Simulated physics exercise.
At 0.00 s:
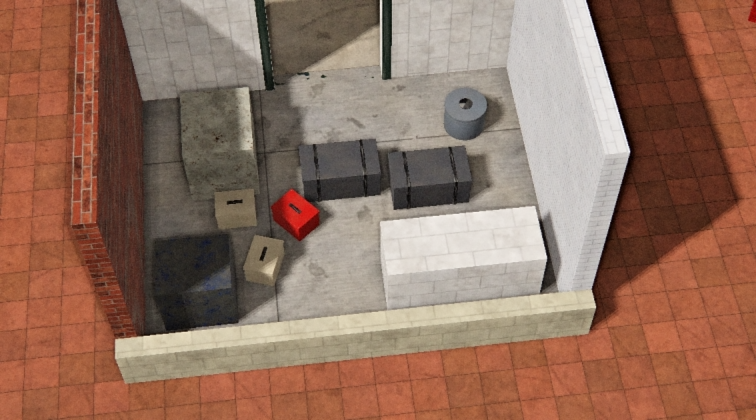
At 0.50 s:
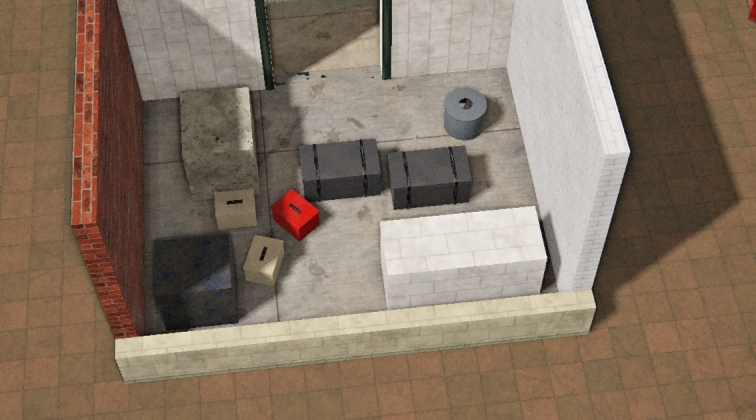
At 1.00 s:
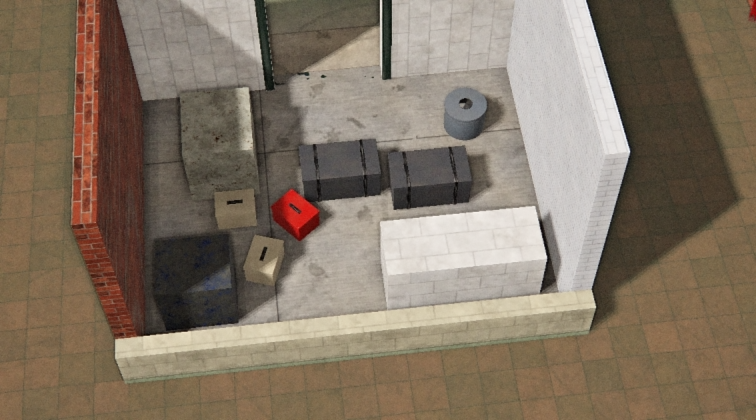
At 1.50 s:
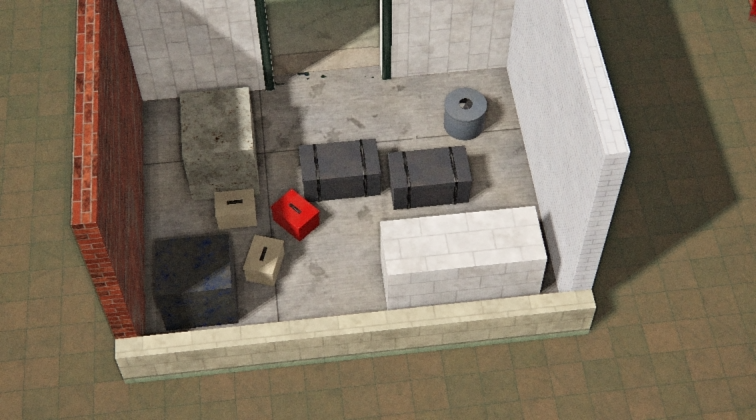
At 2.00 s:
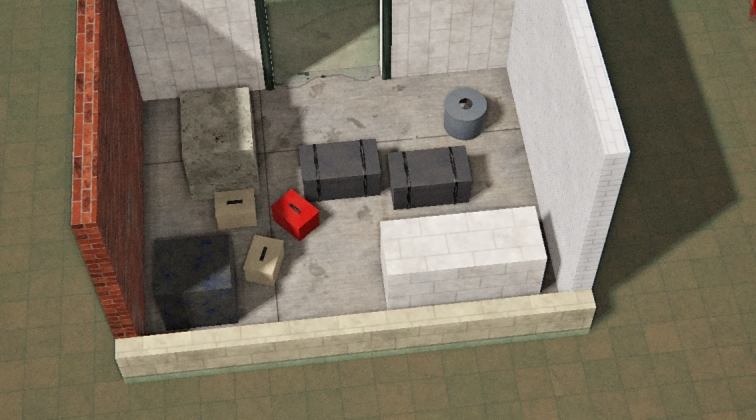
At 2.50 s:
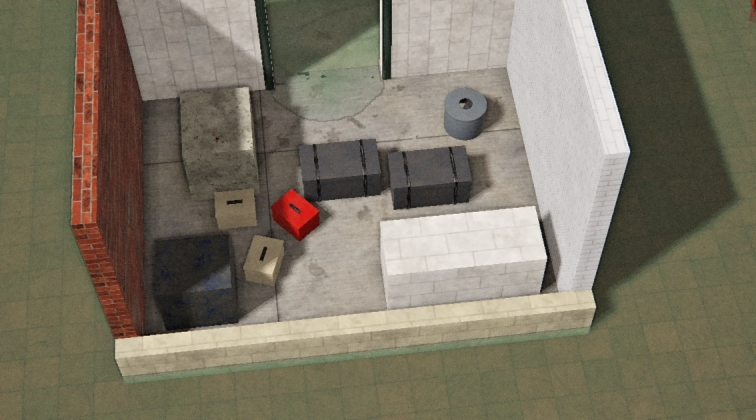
At first, a small walled shop holding dark chests, a red box, tan boxes and a grey cylinder stands dry amid orange paving. Murky water then covers the paving outside, turning steadily greener, and finally spreads through the back doorway onto the nearby floor, while none of the visible objects move.
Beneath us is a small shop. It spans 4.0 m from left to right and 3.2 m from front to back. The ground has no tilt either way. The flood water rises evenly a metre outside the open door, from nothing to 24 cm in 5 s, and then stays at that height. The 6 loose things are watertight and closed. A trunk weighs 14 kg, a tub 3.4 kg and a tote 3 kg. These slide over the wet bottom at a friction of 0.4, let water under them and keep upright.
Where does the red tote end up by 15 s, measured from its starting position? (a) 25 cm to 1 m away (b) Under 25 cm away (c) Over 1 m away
Over 1 m away.
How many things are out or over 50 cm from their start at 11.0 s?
I count 5.
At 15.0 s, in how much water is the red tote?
Around 25 cm.
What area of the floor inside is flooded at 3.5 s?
Some 2.0 m2 of it.
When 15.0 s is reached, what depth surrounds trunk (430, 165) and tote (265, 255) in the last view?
Some 17 cm at the first, some 25 cm at the second.
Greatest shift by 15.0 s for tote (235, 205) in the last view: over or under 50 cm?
The shift stays smaller.
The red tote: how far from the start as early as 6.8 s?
120 cm or so by then.
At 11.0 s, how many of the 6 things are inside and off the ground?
At that moment it comes to 6.
After 3.5 s the red tote is near (295, 209), 0.0 m from its start, aground; 0 afloat.
After 6.8 s the red tote is near (306, 306), 1.2 m from its start, afloat; 5 afloat.
After 11.0 s the red tote is near (370, 284), 1.2 m from its start, afloat; 6 afloat.
After 15.0 s the red tote is near (368, 290), 1.3 m from its start, afloat; 6 afloat.
